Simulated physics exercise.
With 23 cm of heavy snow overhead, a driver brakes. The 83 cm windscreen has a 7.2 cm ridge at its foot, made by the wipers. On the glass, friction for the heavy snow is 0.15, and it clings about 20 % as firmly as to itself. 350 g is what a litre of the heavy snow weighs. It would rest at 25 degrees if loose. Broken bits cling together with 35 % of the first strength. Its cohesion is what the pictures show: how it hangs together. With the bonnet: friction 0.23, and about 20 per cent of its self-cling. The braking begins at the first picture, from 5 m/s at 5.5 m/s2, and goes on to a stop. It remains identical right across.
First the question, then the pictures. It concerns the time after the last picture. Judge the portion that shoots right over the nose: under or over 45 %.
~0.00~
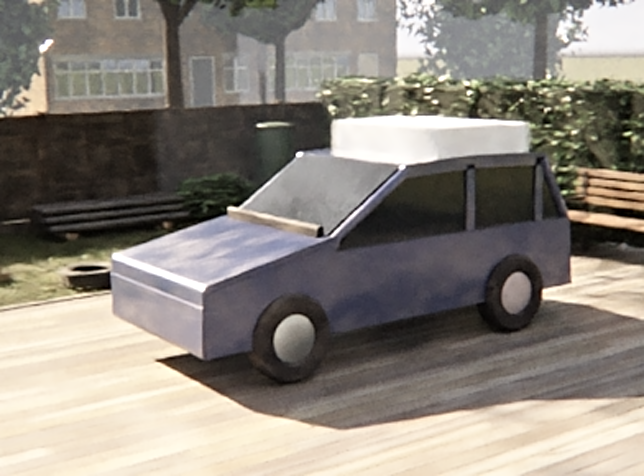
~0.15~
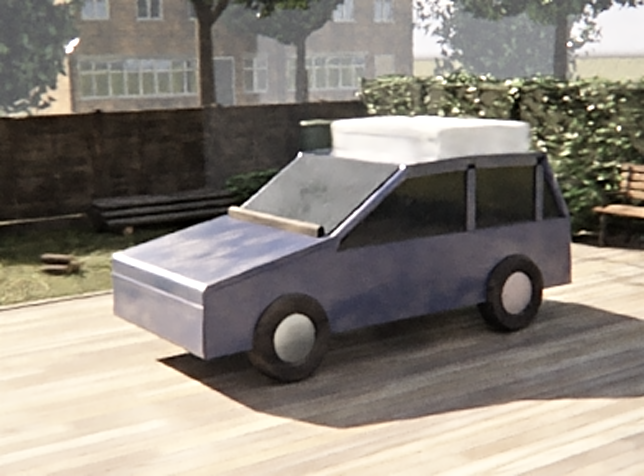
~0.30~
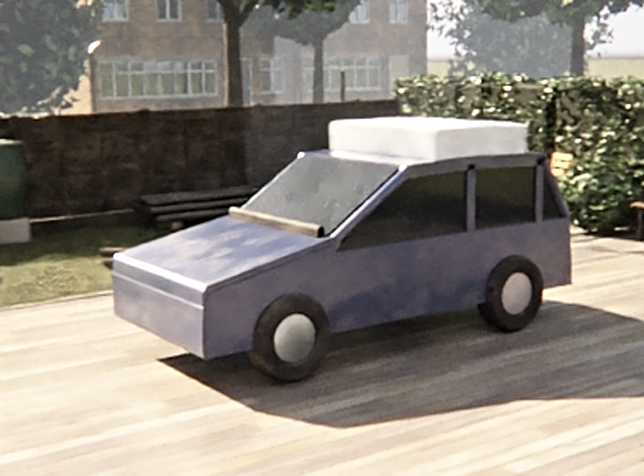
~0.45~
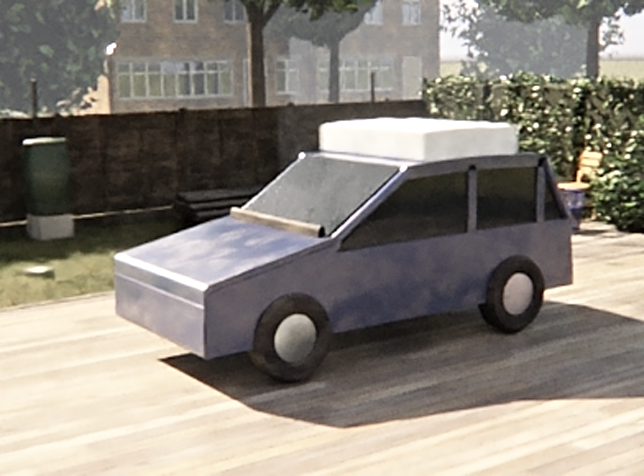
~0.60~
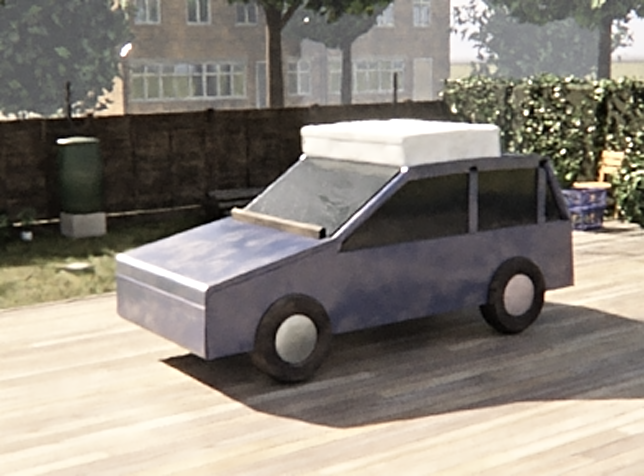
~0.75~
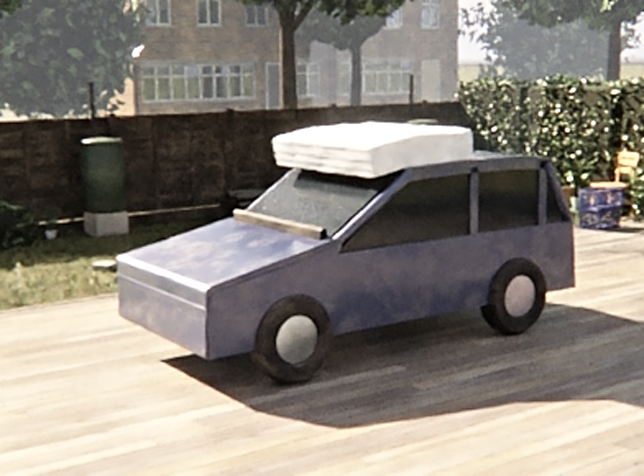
The portion that shoots right over the nose is in excess of 45 %.
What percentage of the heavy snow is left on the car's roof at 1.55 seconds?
Near 0 %.
After 1.12 s, none of the snow is on the roof, 23 % on the glass, 77 % on the bonnet and none has gone off the nose.
After 1.55 s, none of the snow is on the roof, none on the glass, 28 % on the bonnet and 72 % has gone off the nose.
After 1.98 s, none of the snow is on the roof, none on the glass, 2 % on the bonnet and 98 % has gone off the nose.
After 2.41 s, none of the snow is on the roof, none on the glass, 2 % on the bonnet and 98 % has gone off the nose.
After 2.51 s, none of the snow is on the roof, none on the glass, 2 % on the bonnet and 98 % has gone off the nose.
